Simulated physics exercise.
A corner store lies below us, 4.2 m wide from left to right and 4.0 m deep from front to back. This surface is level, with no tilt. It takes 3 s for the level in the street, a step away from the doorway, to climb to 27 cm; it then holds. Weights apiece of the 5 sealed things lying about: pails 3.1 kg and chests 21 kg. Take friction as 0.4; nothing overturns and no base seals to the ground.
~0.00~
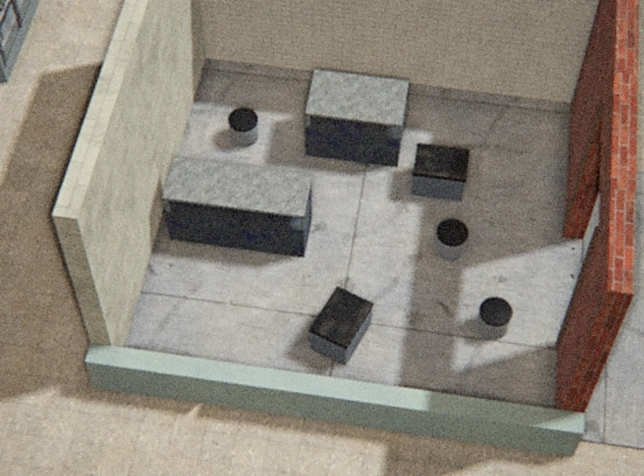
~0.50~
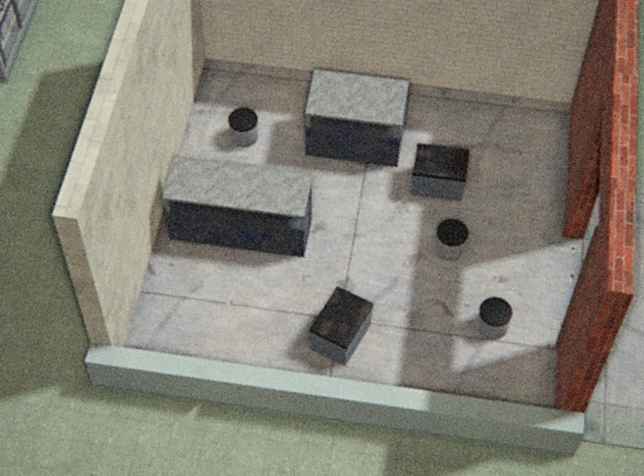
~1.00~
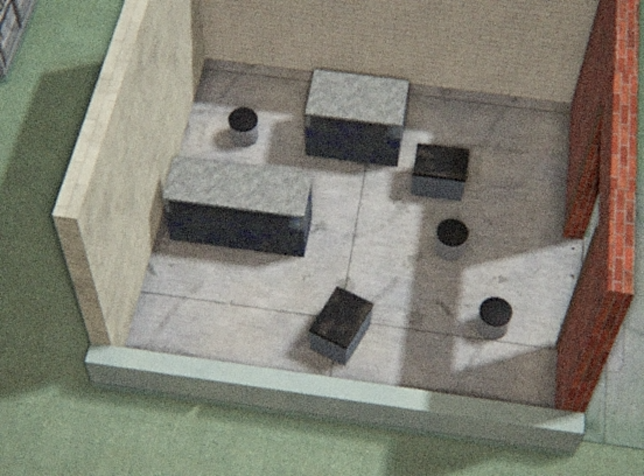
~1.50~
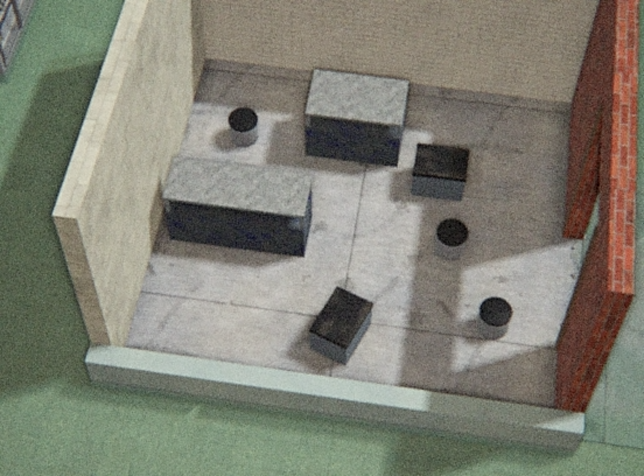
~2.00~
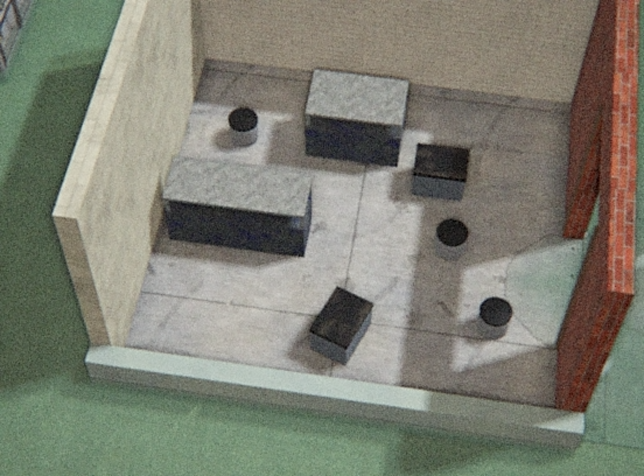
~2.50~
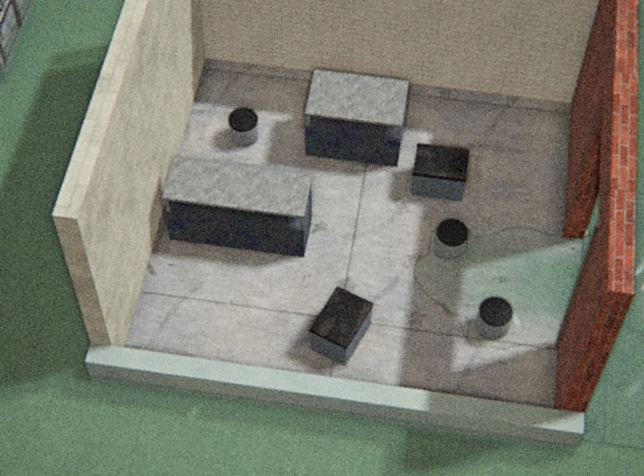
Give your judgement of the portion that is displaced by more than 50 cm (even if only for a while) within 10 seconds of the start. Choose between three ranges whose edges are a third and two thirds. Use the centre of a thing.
The range is the highest, two thirds or more.
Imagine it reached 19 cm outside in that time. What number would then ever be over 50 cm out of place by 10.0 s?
I count 3 of them in that case.
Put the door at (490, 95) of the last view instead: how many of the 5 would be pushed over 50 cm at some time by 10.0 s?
So the tally would be 4.
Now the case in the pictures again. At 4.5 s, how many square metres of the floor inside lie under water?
Near 11.0 m2 in all.
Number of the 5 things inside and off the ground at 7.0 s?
3.
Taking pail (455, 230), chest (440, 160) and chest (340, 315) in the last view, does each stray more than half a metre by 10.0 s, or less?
Result, in turn: Exceeded / stayed within / exceeded.
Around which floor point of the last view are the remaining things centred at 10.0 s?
It works out to somewhere near (347, 209) on the floor.
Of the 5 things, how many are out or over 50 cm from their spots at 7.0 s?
I get 4.
After 3.5 s 2 of 5 are over 50 cm from their spots; 0 afloat.
After 4.5 s 2 of 5 are over 50 cm from their spots; 1 afloat.
After 7.0 s 4 of 5 are over 50 cm from their spots; 3 afloat.
After 10.0 s 4 of 5 are over 50 cm from their spots, and 4 have been at some point; 5 afloat.
